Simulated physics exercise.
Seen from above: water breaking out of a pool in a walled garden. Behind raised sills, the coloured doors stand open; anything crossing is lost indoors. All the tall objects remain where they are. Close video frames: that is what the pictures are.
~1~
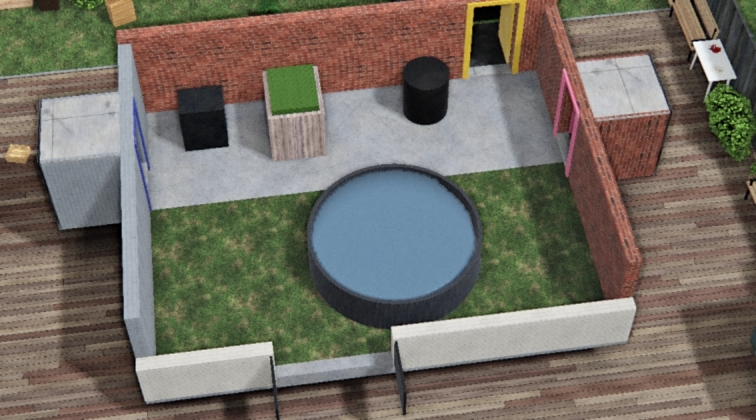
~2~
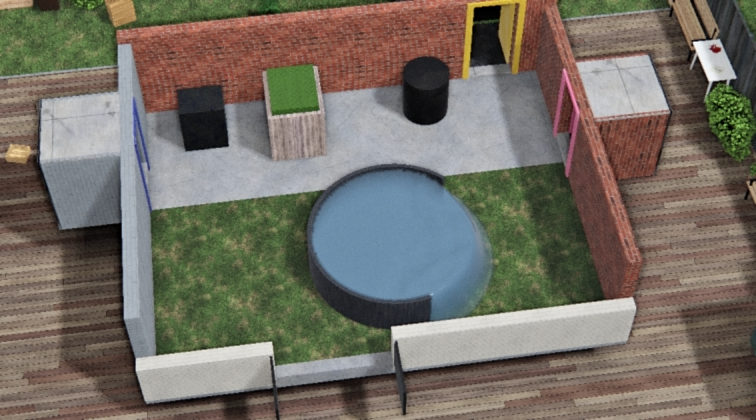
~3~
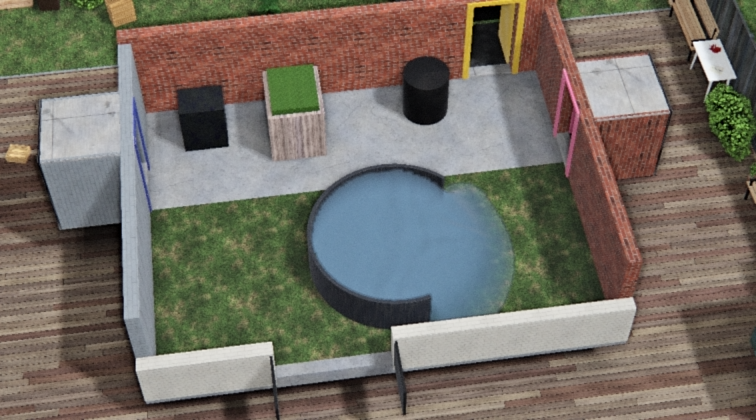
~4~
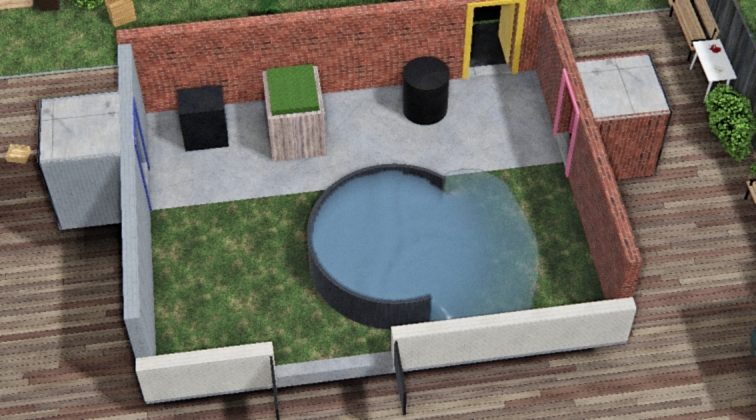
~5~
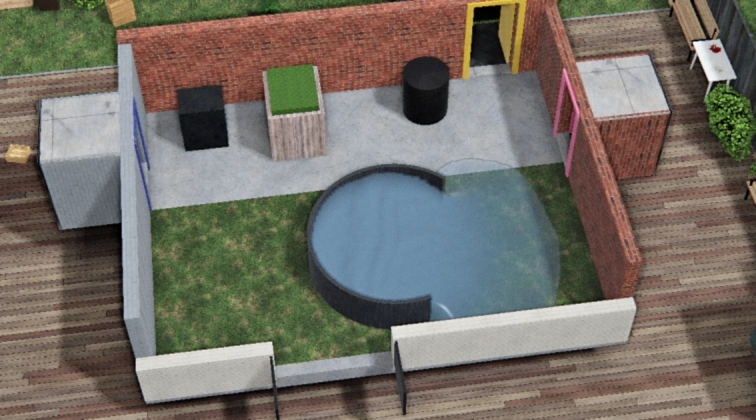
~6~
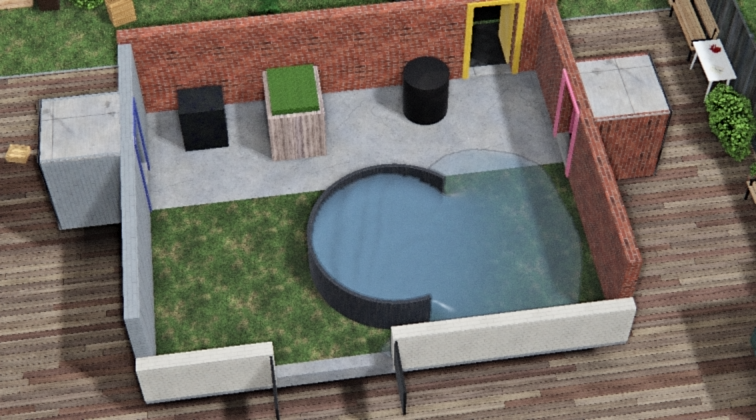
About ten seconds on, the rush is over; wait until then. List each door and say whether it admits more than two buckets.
As I see it, the yellow door will count as flooded; the pink door will count as flooded; the blue door will not count as flooded.
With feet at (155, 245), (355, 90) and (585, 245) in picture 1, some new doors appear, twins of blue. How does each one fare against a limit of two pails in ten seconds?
Well, the first one doesn't reach it, the next doesn't reach it, and the last overshoots.
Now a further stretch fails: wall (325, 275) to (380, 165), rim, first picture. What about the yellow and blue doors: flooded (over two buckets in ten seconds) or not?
Note: Yellow misses the line, blue crosses the line.
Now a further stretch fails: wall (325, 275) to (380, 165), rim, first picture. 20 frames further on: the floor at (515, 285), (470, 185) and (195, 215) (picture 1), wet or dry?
Going through them one by one, I'd say high and dry, then high and dry, then waterlogged.
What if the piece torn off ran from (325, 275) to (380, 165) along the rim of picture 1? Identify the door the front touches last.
The one in pink.
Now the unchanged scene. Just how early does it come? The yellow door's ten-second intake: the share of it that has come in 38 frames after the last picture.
Share by then: About 70 in a hundred.
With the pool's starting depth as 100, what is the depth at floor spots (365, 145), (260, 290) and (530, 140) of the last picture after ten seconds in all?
About 14, 6 and 14 percent, in that order.
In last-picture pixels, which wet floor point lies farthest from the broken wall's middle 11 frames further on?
Close to (529, 72).
A moment on, water covers 30 % of the floor; the yellow door not reached, the pink door under two buckets in, the blue door not reached.
Next, water covers 35 % of the floor; the yellow door wet at the sill, nothing in, the pink door over two buckets in, the blue door not reached.
Then, water covers 45 % of the floor; the yellow door over two buckets in, the pink door over two buckets in, the blue door not reached.
Later, water covers 70 % of the floor; the yellow door far over two buckets in, the pink door over two buckets in, the blue door not reached.
In the end, water covers 100 % of the floor; the yellow door far over two buckets in, the pink door over two buckets in, the blue door wet at the sill, nothing in.
